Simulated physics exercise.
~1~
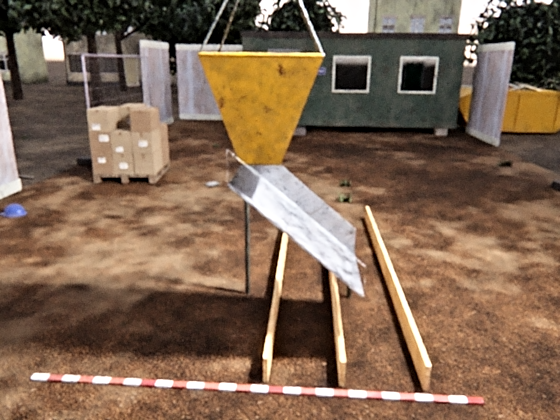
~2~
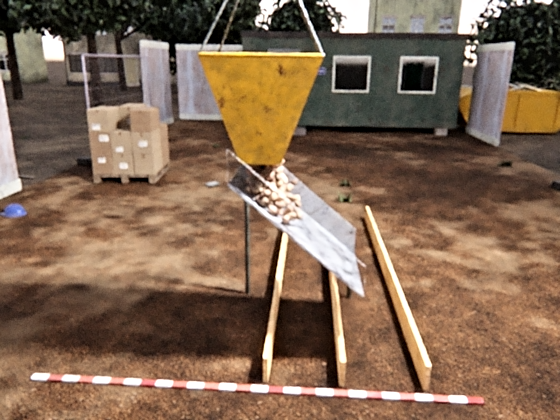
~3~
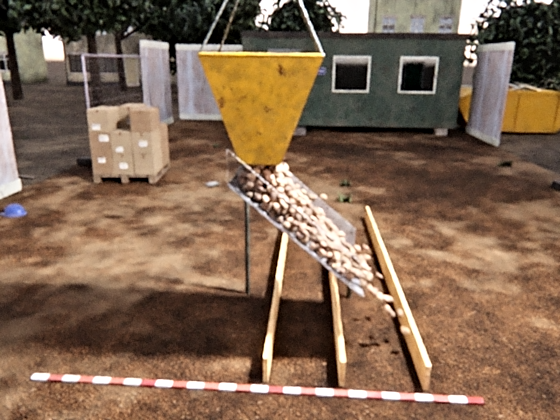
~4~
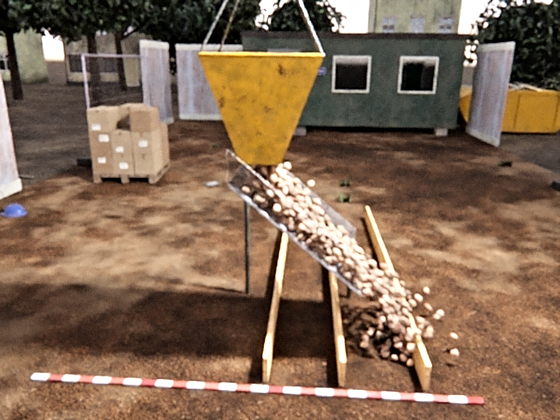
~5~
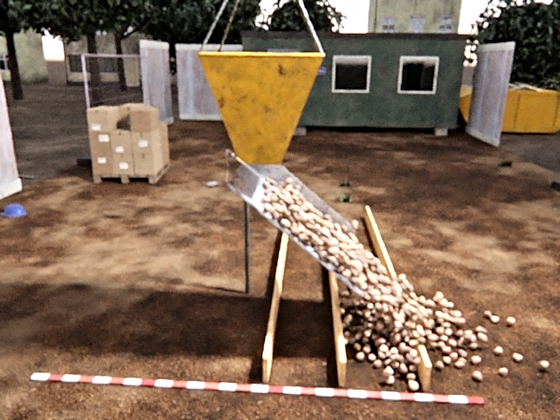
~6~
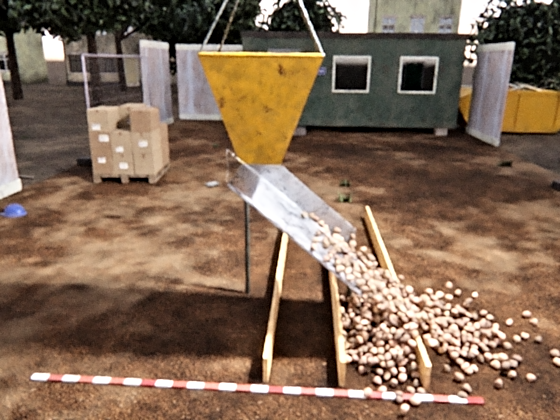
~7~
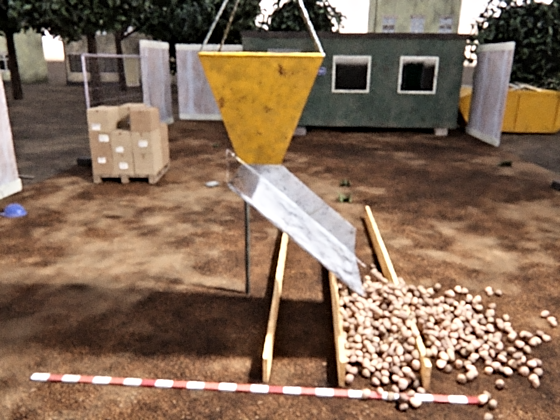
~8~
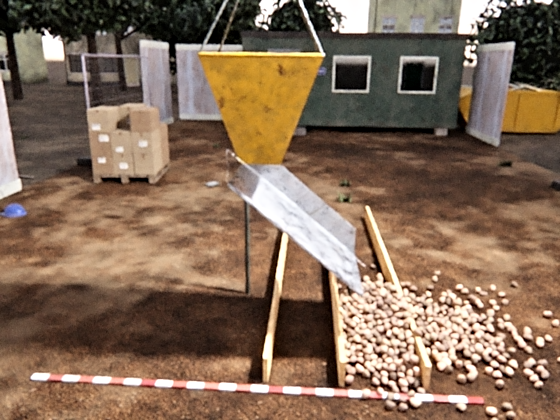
Rounded cobbles pouring from a yellow hopper down a steel chute, piling in the right bay and spilling over its right board.
